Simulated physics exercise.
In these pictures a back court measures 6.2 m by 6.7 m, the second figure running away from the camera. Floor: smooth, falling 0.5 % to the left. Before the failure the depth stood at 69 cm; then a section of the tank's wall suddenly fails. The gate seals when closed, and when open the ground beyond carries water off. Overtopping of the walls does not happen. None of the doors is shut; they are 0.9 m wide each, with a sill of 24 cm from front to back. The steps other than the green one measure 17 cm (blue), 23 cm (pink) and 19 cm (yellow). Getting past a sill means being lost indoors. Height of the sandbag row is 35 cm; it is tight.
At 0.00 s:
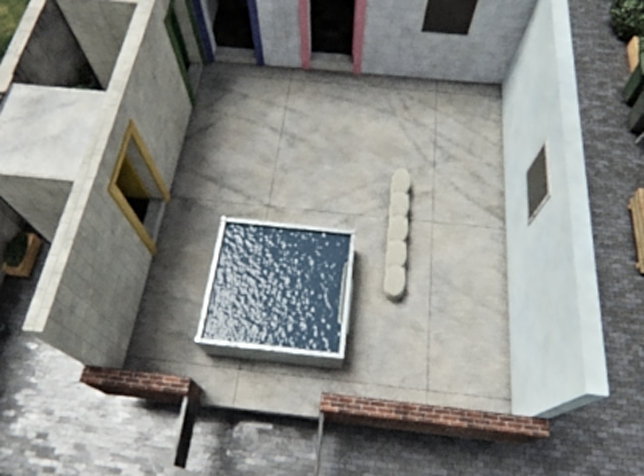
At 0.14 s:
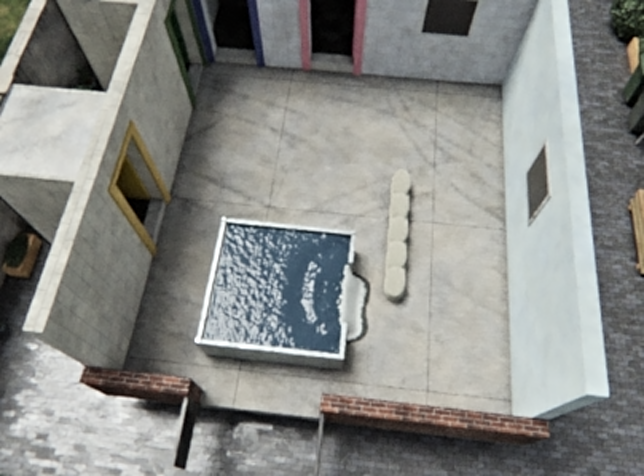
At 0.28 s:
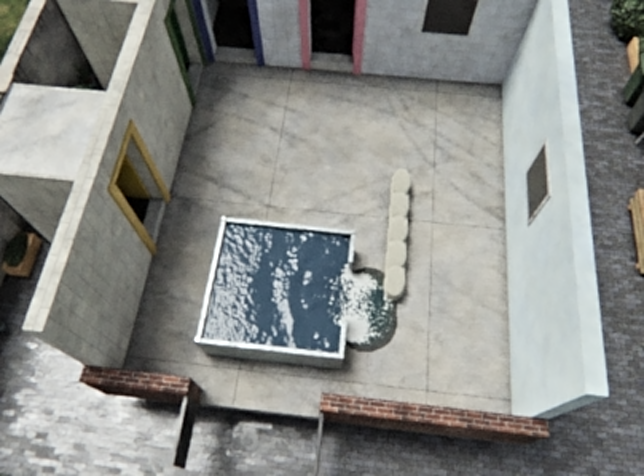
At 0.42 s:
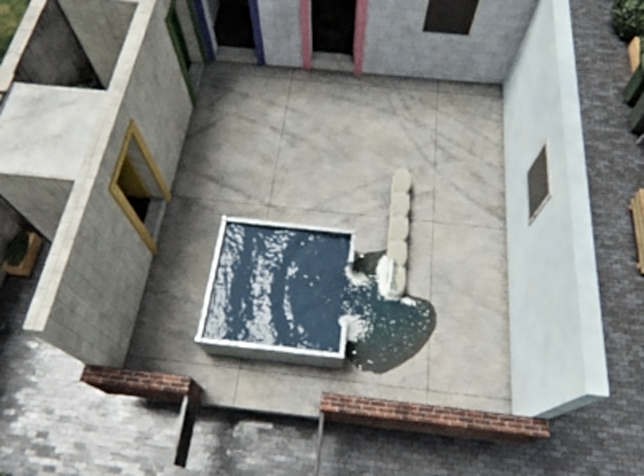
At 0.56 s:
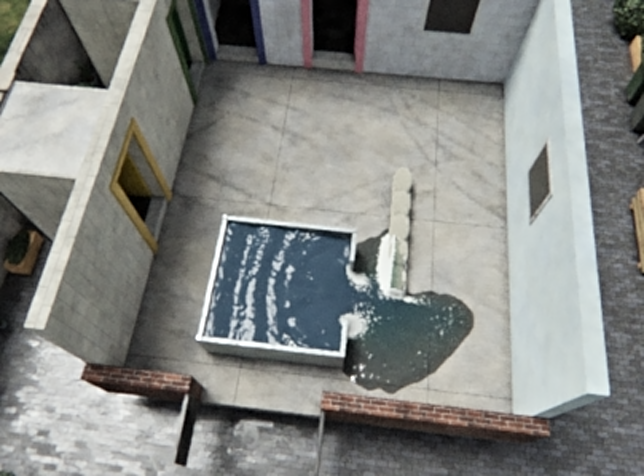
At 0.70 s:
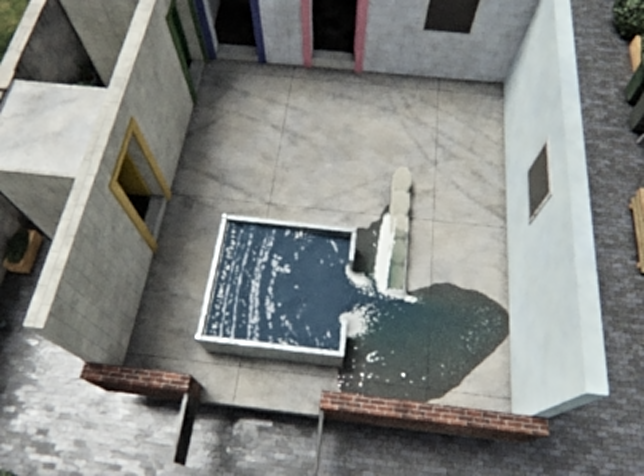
To begin with, a square tank of water sits still in a walled court beside a pale row of sandbags. Water then bursts from its right side, reaches the row and washes along it, and a dark pool spreads rightward across the floor as ripples cross the tank.
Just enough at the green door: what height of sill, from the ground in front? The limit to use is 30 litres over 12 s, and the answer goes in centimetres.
Some 9 cm.
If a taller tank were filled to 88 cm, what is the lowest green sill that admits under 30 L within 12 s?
Minimum height: Approx. 13.5 cm.
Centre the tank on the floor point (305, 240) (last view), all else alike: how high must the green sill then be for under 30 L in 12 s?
It must be around 9.0 cm tall.
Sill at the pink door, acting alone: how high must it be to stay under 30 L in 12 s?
Door pink, min height approx. 7.0 cm.
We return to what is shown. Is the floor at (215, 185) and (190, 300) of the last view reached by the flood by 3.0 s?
Note: Point one not yet reached; point two not yet reached.
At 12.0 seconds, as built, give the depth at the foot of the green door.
Some 11.0 cm.
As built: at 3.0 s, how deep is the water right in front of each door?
In cm - blue: 0, green: 0, pink: 10, yellow: 0.
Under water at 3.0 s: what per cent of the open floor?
Some 50 per cent of it.
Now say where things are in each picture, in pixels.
In the first picture, the tank at (280, 285) is whole and still, 69 cm deep; the green door at (188, 48) is dry.
In the second picture, the gap is at (345, 302), the front 0.3 m out at (363, 328); the back of the tank holds 69 cm.
In the third picture, water pours out at (345, 302) and has run 0.8 m, to (392, 327); about 12 cm deep outside, 69 cm at the back.
In the fourth picture, water pours out at (345, 302) and has run 1.4 m, to (429, 327); about 9 cm deep outside, 69 cm at the back.
In the fifth picture, water pours out at (346, 301) and has run 2.0 m, to (467, 327); about 6 cm deep outside, 67 cm at the back.
In the sixth picture, the gap is at (345, 300), the front 2.6 m out at (502, 330); the back of the tank holds 60 cm; the green door at (189, 45), 5.6 m from the gap, is still 4.8 m from the nearest water.
After 1.4 s water covers 25 % of the floor, deepest (50 cm) near (508, 421); it has not reached the green door.
After 3.0 s water covers 50 % of the floor, deepest (30 cm) near (377, 296); it has not reached the green door.
After 12.0 s water covers 95 % of the floor, deepest (15 cm) near (190, 371); 11 cm at the green door, 1 litre in over its 13 cm sill.
At the green door as built, the water arrived by 4.4 s and peaked near 14 cm at 7.4 s.
With a sill of 8 cm, 51 litres would have come in within the 12 s; with 11 cm, 10 litres. So under 30 litres takes about 9 cm.
